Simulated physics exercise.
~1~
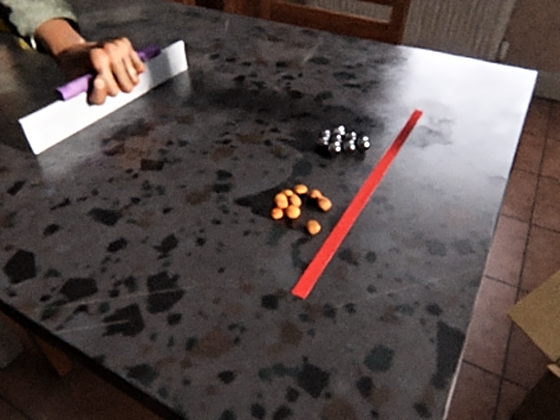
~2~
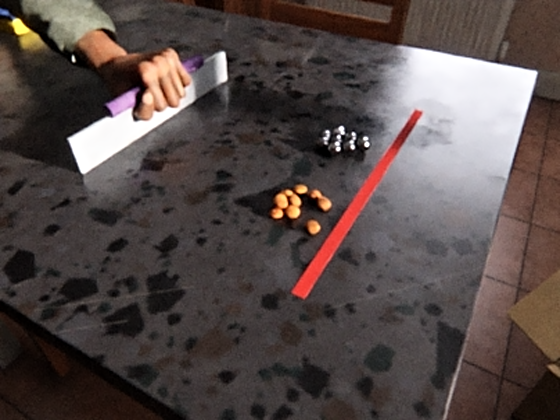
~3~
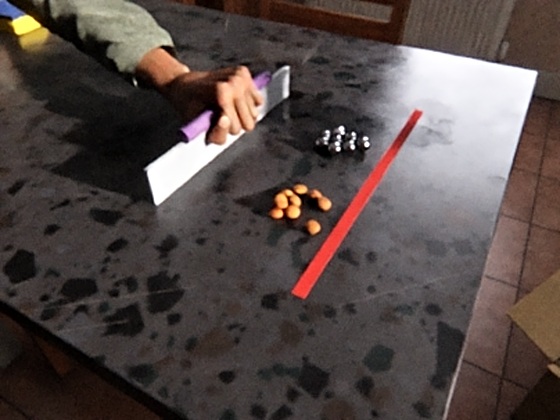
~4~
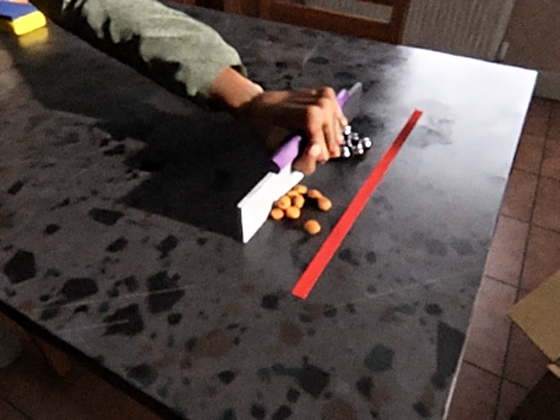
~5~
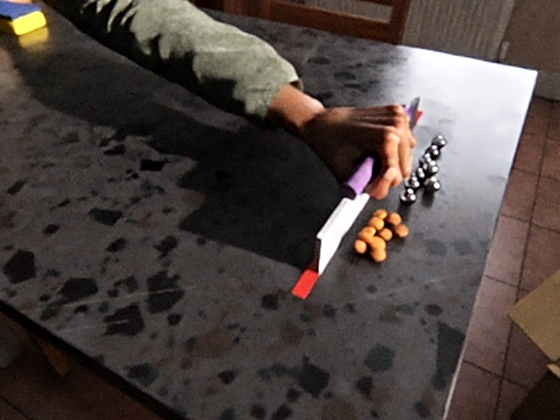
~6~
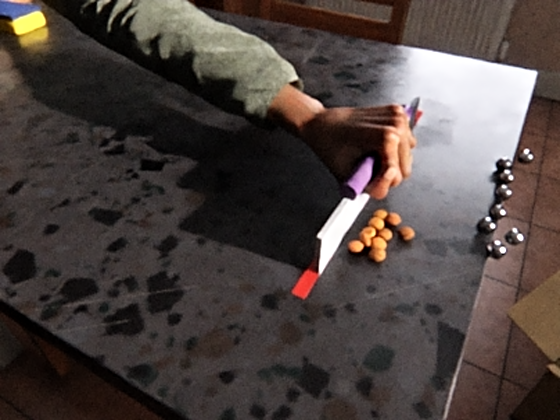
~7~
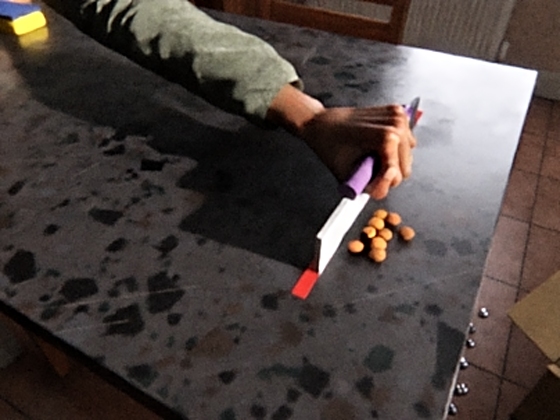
Shiny metallic balls rolled off the right edge of a dark speckled table and dropped to the tiled floor after a hand swept a white scraper against them and some orange pieces, stopping at the red tape, while the orange ones stayed on the table.
